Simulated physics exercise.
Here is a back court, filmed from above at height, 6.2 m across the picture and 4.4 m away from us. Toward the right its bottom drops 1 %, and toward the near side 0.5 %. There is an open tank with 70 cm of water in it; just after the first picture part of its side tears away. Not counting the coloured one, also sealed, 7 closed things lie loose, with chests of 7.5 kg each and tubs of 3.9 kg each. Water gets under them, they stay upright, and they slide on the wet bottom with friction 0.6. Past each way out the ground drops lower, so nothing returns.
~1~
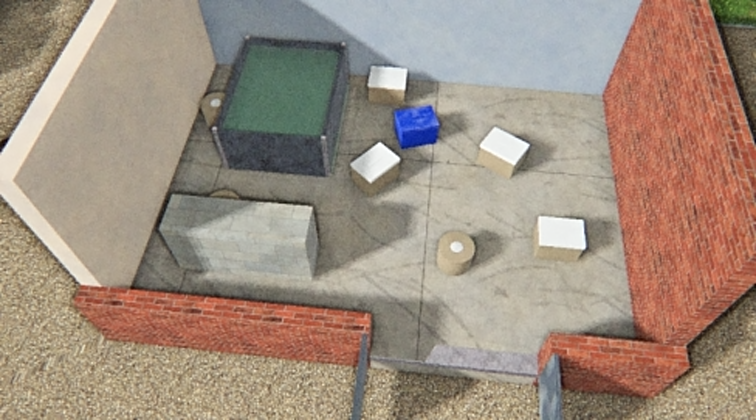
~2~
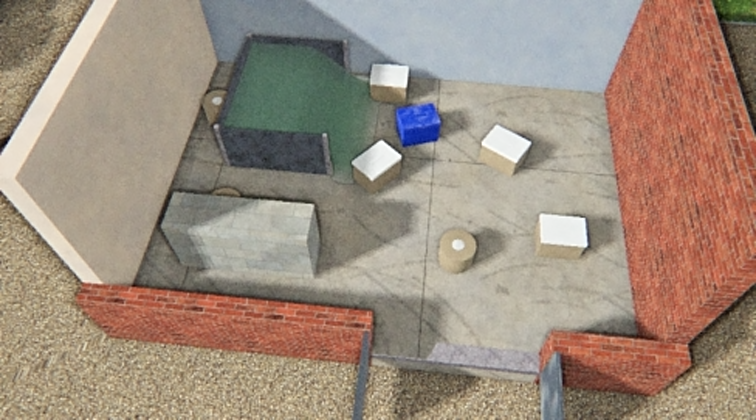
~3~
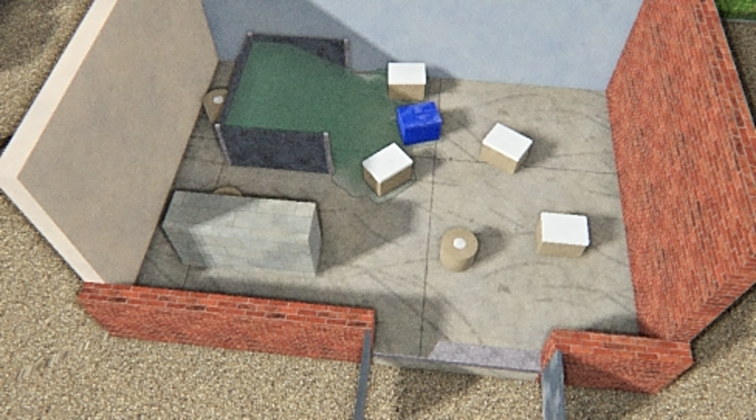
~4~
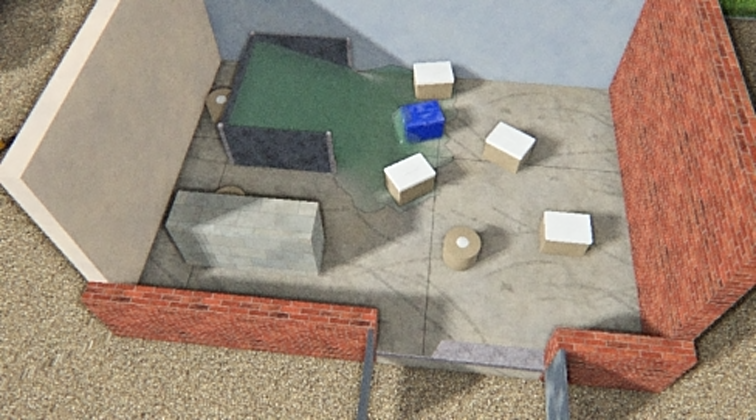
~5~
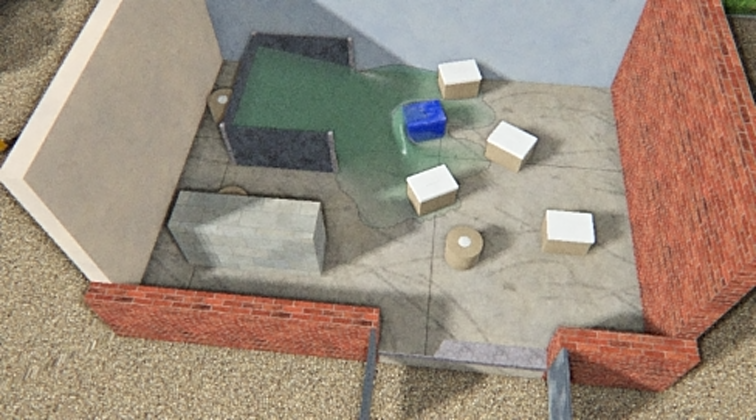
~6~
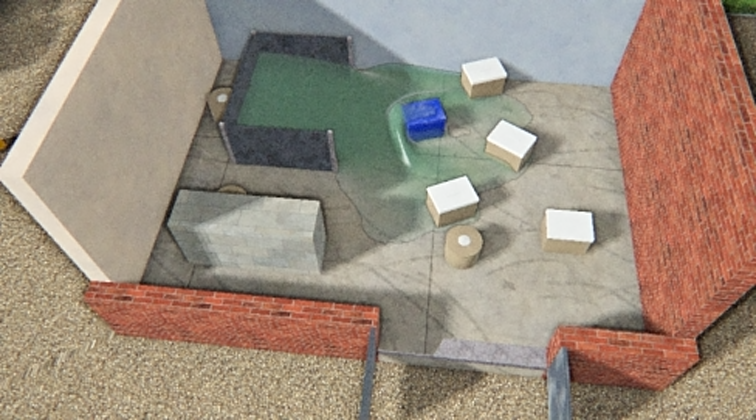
Green water poured out of the open tank after part of its right side gave way, spreading across the court, pushing two white-topped boxes to the right and flowing around the blue box, which stayed put.
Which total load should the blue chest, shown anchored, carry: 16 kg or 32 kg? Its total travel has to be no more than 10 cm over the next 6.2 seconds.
My guess is even the heavier one fails.
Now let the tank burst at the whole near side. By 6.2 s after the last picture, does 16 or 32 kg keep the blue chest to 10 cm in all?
In that case, even the light one works.
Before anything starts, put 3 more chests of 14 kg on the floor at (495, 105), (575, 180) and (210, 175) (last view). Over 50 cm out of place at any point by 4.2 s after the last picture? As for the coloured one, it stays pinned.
First one went beyond, second went beyond, third stayed within.
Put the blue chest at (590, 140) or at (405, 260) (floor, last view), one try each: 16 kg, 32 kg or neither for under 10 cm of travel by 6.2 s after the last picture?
In that order: Both fail; just the heavier works.
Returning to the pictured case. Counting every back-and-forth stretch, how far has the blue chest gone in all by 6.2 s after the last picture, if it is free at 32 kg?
Close to 450 cm, all told.
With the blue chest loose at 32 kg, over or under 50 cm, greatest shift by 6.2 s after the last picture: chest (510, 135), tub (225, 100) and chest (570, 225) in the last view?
Taking them in order: Beyond the mark, within the mark, beyond the mark.
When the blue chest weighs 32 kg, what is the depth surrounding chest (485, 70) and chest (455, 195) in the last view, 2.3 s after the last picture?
23 and 29 cm.
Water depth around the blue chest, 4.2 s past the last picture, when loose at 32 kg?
Close to 15 cm deep.
Then, 0.6 s after the last picture the blue chest would be 225 cm from its start with 16 kg and 179 cm from its start with 32 kg; 8 cm of water round it then.
Then, 2.3 s after the last picture the blue chest would be 246 cm from its start with 16 kg and 226 cm from its start with 32 kg; 19 cm of water round it then.
Then, 4.2 s after the last picture the blue chest would be 229 cm from its start with 16 kg and 271 cm from its start with 32 kg; 15 cm of water round it then.
Then, 6.2 s after the last picture the blue chest would be 234 cm from its start with 16 kg and 263 cm from its start with 32 kg; 9 cm of water round it then.
